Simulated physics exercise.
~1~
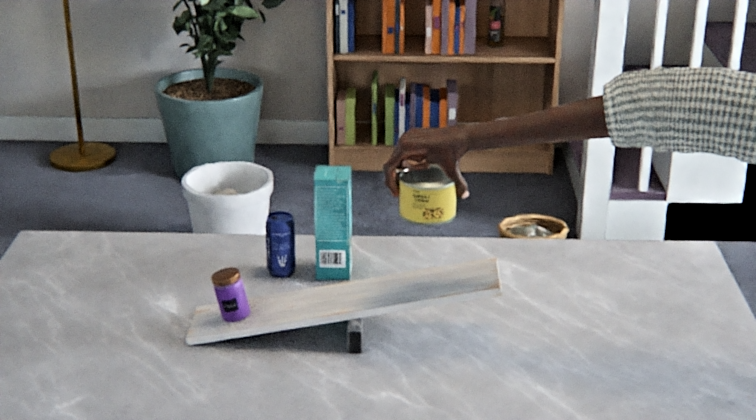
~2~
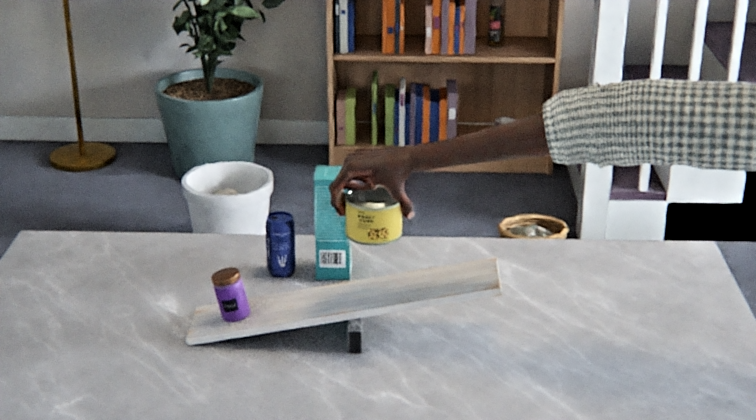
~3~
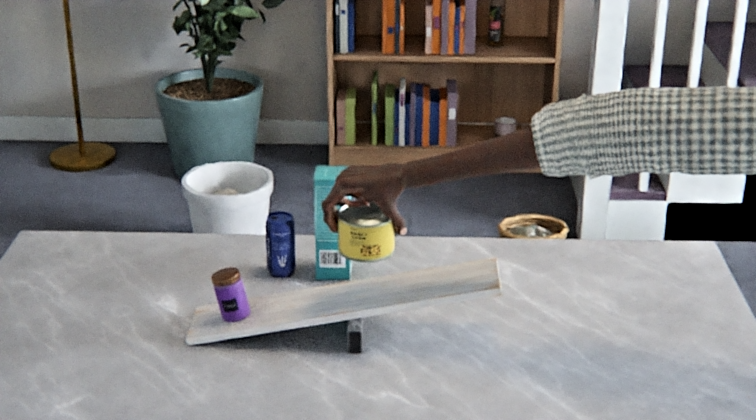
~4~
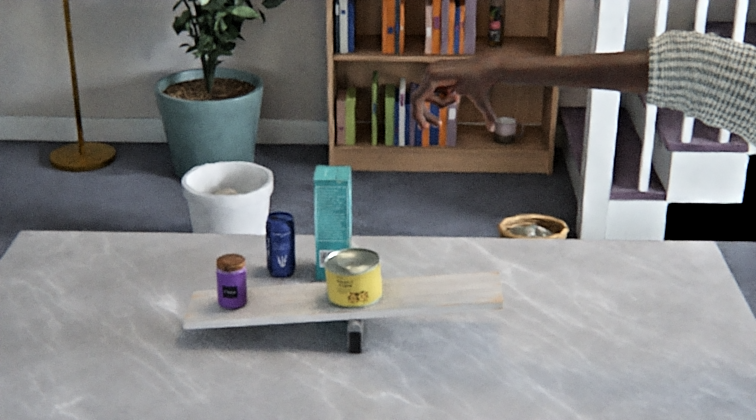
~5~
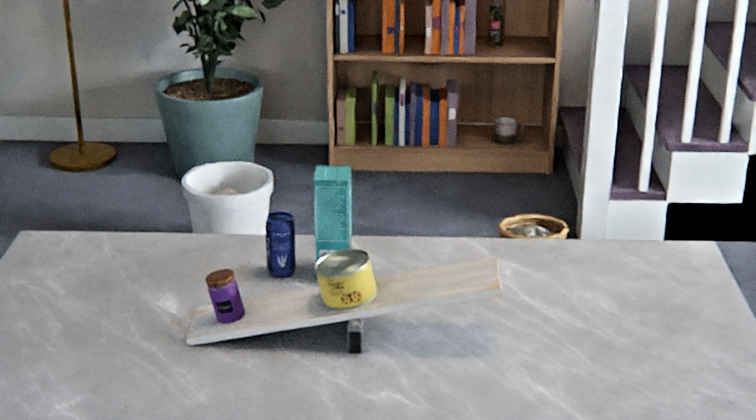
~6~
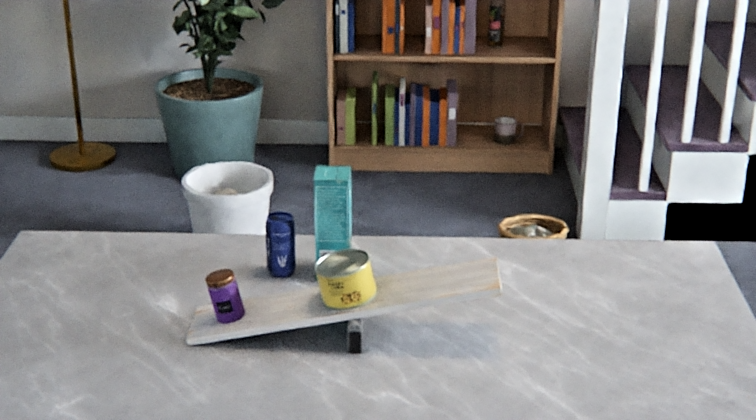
A hand sets a yellow tub on a tilted plank, which wobbles and settles left-side down.
